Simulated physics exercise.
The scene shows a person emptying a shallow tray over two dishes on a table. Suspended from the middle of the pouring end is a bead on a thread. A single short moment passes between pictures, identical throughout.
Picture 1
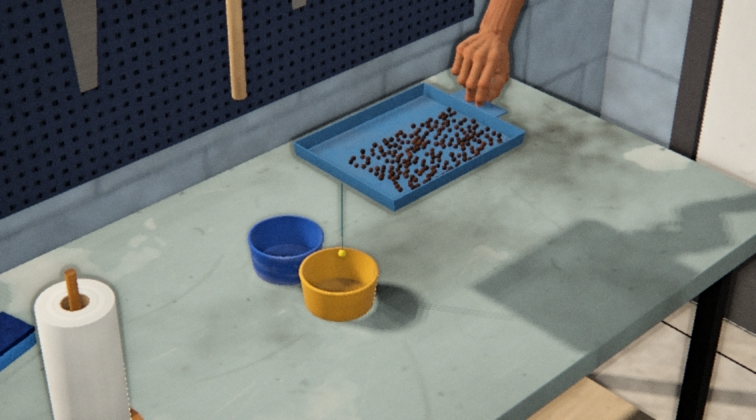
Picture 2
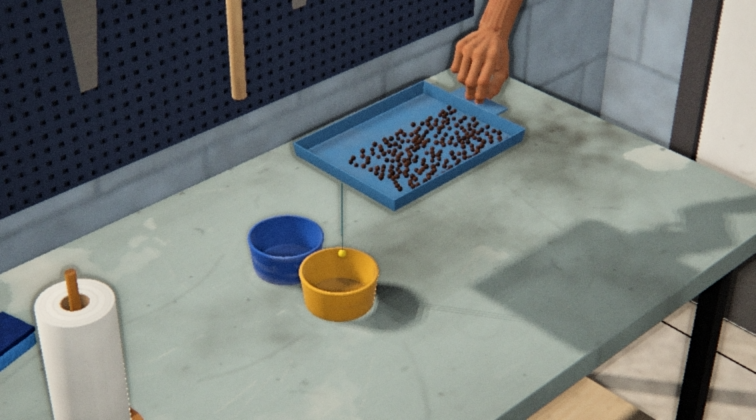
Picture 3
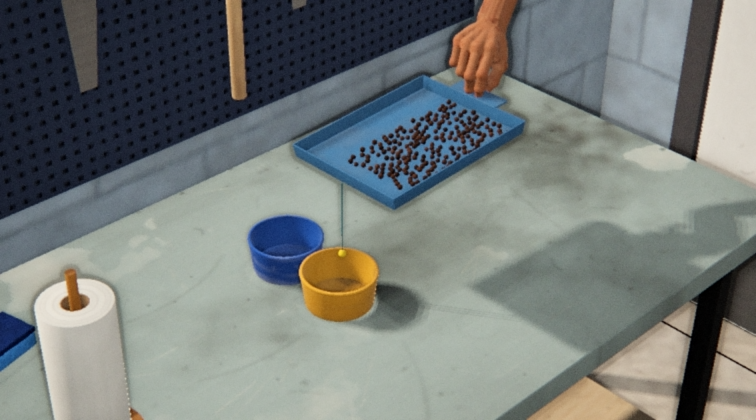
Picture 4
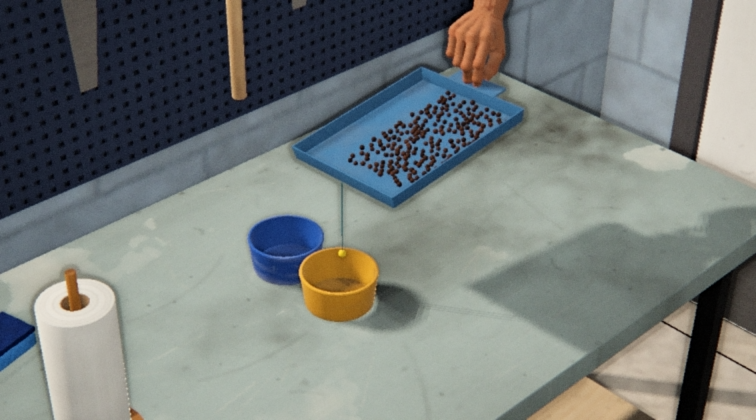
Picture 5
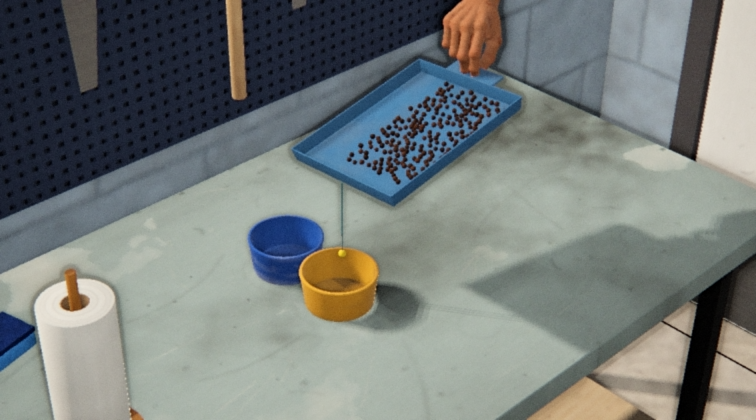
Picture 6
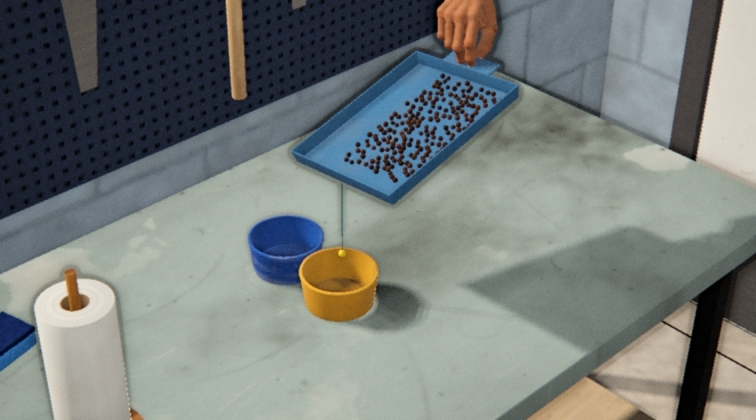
A blue tray scattered with small brown berries slowly tilted toward its left corner as a hand raised its handle at the far end, while the blue and yellow dishes stayed still on the table.
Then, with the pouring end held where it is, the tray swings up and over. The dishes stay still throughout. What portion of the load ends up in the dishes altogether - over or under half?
I expect the dishes to receive the greater amount.
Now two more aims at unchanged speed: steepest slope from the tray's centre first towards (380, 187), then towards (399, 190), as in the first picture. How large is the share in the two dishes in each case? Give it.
Somewhere close to 10 % the first time, 10 % the second.
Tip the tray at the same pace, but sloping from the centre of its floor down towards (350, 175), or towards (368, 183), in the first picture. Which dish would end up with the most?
On the first try it's the right-side dish, on the second the right-side dish.
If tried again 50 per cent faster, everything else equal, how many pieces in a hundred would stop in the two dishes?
Close to 80 in a hundred.
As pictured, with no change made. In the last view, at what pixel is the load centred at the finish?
Roughly at pixel (286, 263).
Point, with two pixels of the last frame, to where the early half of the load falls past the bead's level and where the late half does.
First roughly (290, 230), then roughly (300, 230).
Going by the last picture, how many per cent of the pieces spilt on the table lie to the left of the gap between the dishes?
Near 100 in a hundred.
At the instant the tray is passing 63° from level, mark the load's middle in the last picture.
Roughly at (323, 163).
Shortly afterwards, tray tipped steeply; the bulk on the tray; only a few in the left dish; only a few outside both; a little in the air.
Next, tray tipped past a quarter turn; near two thirds on the tray; only a few in the right dish; near a quarter in the left dish; a little outside both; near a quarter in the air.
Some moments later, tray tipped past a quarter turn; a little in the right dish; the bulk in the left dish; a little outside both.
In the end, tray tipped past a quarter turn; a little in the right dish; the bulk in the left dish; a little outside both.
